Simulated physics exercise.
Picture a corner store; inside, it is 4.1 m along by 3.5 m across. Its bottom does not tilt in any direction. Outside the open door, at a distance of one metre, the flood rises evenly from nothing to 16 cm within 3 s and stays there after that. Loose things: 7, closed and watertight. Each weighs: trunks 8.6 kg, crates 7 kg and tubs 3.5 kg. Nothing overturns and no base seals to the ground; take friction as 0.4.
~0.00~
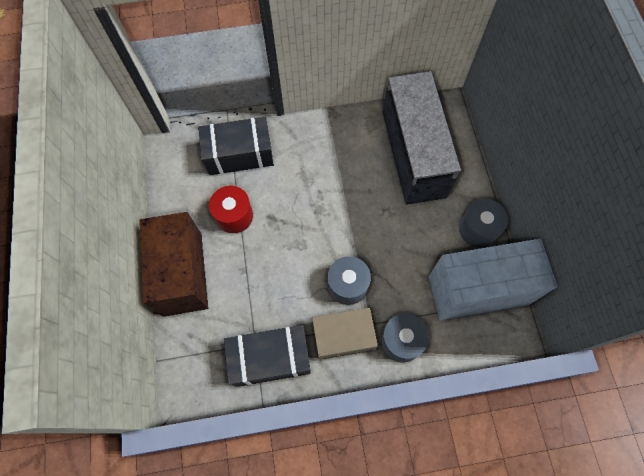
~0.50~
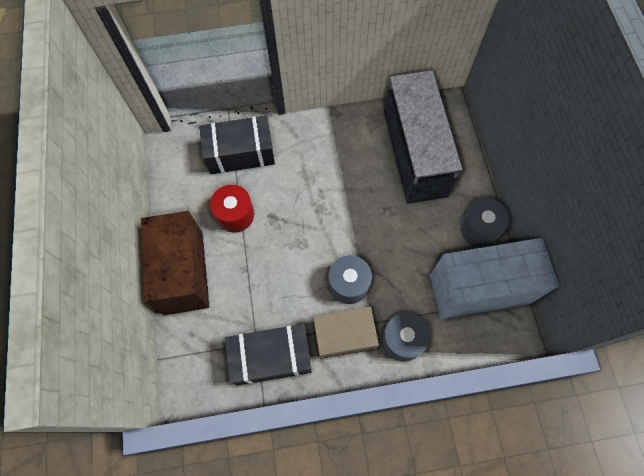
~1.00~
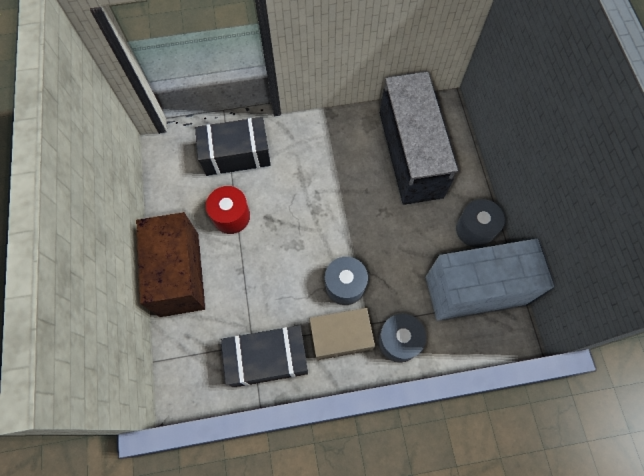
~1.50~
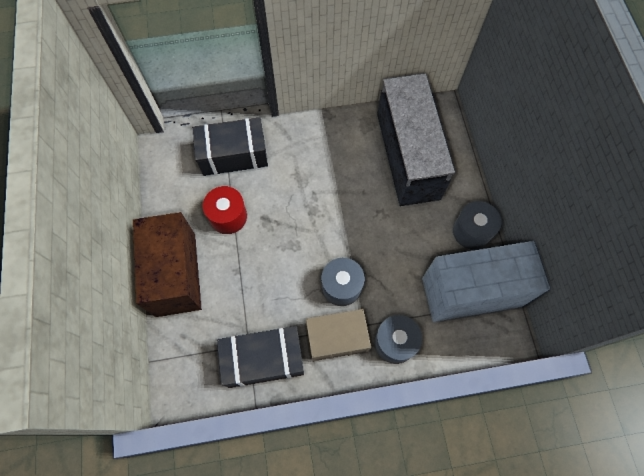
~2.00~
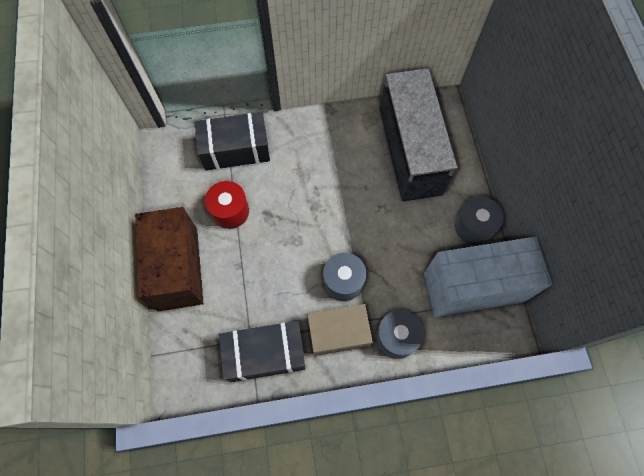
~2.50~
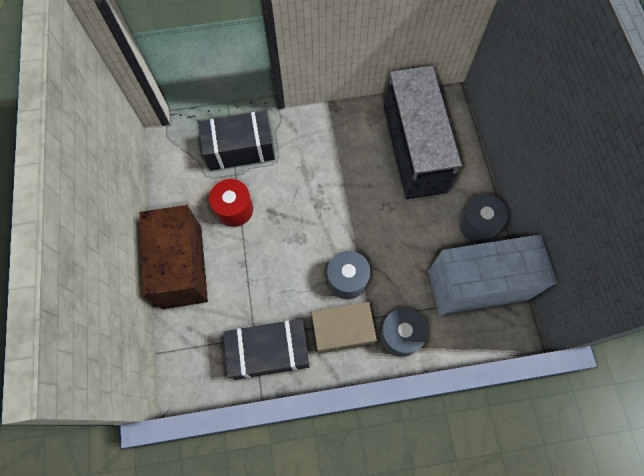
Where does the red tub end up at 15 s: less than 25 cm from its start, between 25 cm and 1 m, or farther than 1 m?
My guess: It's a long way from its start.
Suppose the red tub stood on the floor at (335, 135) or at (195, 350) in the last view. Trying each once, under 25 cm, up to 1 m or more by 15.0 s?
First try it goes a bit, second try it goes a bit.
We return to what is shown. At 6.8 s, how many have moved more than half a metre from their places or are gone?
Result: 4.
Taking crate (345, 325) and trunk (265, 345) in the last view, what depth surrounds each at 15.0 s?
Depth approx. 13 cm / 13 cm.
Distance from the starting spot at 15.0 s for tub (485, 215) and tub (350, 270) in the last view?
In turn: 150 cm, 140 cm.
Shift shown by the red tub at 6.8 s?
Roughly 150 centimetres by that point.
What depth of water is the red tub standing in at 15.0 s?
I'd say around 13 cm.
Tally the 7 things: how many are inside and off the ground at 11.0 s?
At that time the total is 7.
After 3.5 s the red tub is near (231, 210), 0.2 m from its start, aground; 0 afloat.
After 6.8 s the red tub is near (262, 330), 1.5 m from its start, afloat; 6 afloat.
After 11.0 s the red tub is near (332, 305), 1.7 m from its start, afloat; 7 afloat.
After 15.0 s the red tub is near (360, 273), 1.7 m from its start, afloat; 7 afloat.
